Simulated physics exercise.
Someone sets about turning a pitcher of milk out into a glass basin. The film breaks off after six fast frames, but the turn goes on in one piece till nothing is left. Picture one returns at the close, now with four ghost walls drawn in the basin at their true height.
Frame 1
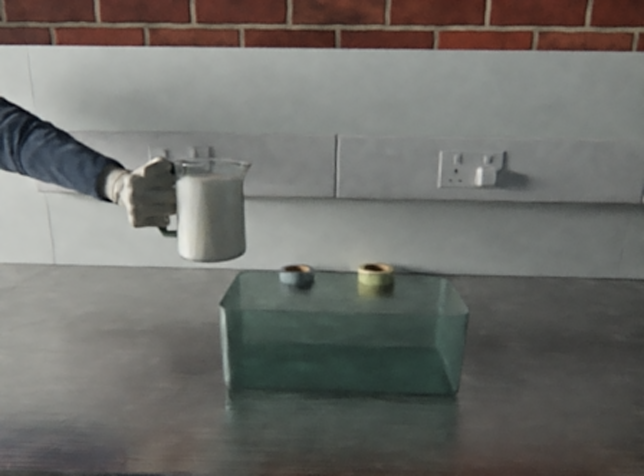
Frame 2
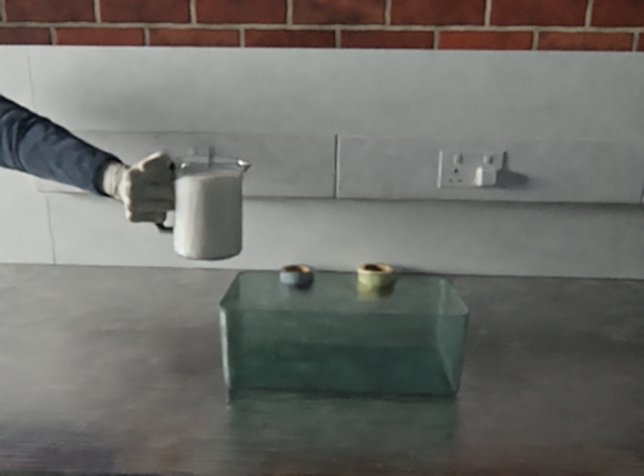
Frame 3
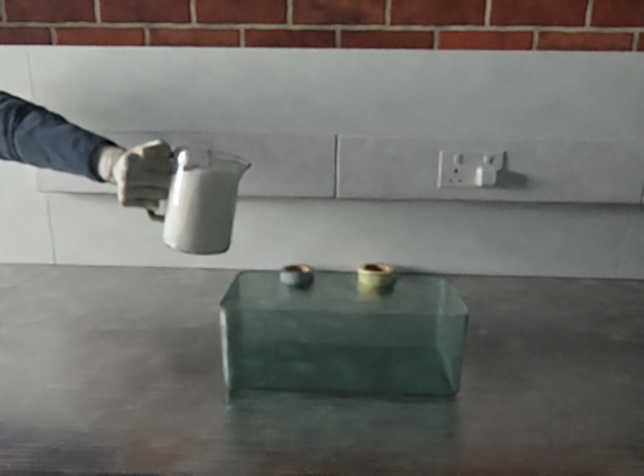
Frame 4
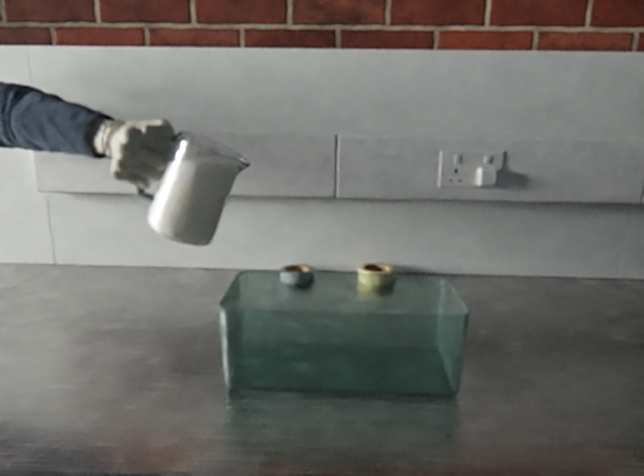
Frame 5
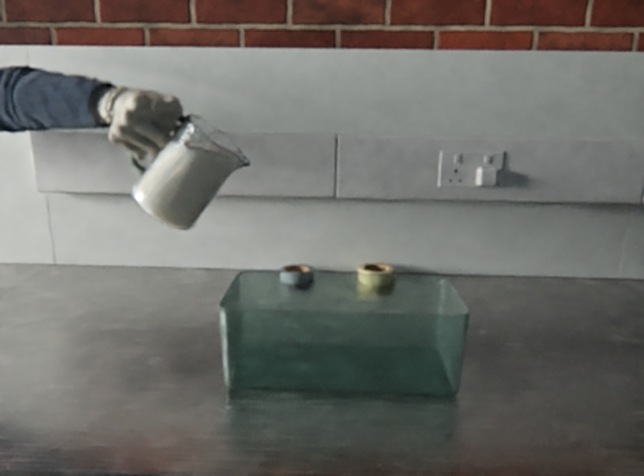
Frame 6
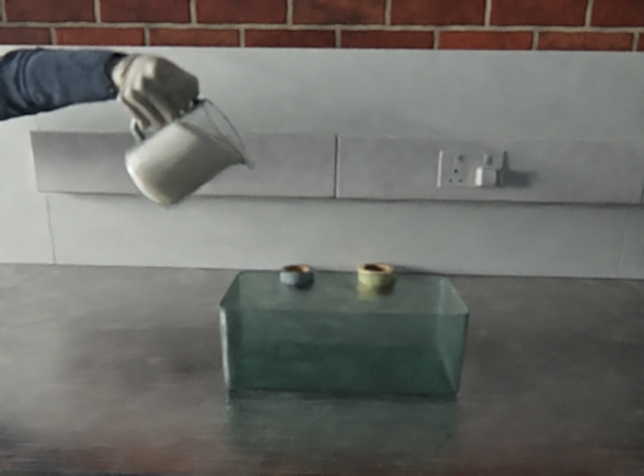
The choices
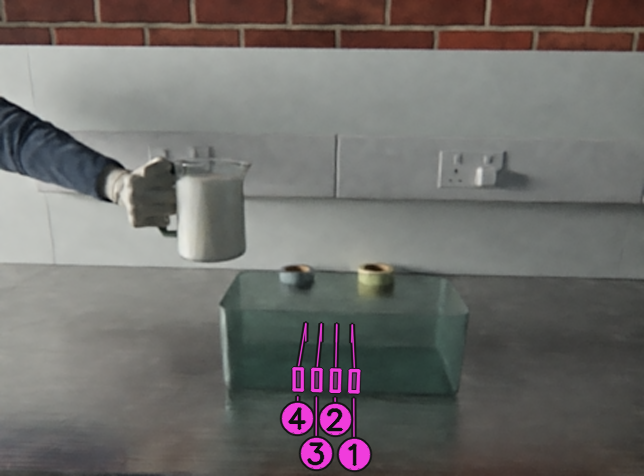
A gloved hand in a dark blue sleeve, reaching in from the left, holds a clear pitcher of white milk above a grey counter, seen from the front by a still camera. Below sits a greenish glass basin, with one blue and one yellow ring-shaped object near its back edge, before pale panels, sockets and red brick. The hand steadily tilts the pitcher rightward until milk reaches its lip.
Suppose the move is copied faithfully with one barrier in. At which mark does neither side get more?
Best: 1.
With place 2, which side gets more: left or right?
The right side.
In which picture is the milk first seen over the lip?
Picture 6.
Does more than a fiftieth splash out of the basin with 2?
Yes, it does.
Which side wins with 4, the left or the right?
The right side.
In magenta, 1 at (353, 398); 2 at (335, 397); 3 at (316, 397); 4 at (297, 396).
For place 1, about 54 % ends left of the wall and 41 % right of it; 5 % is lost outside.
For place 2, about 25 % ends left of the wall and 67 % right of it; 8 % is lost outside.
For place 3, about 14 % ends left of the wall and 76 % right of it; 10 % is lost outside.
For place 4, about 17 % ends left of the wall and 72 % right of it; 11 % is lost outside.
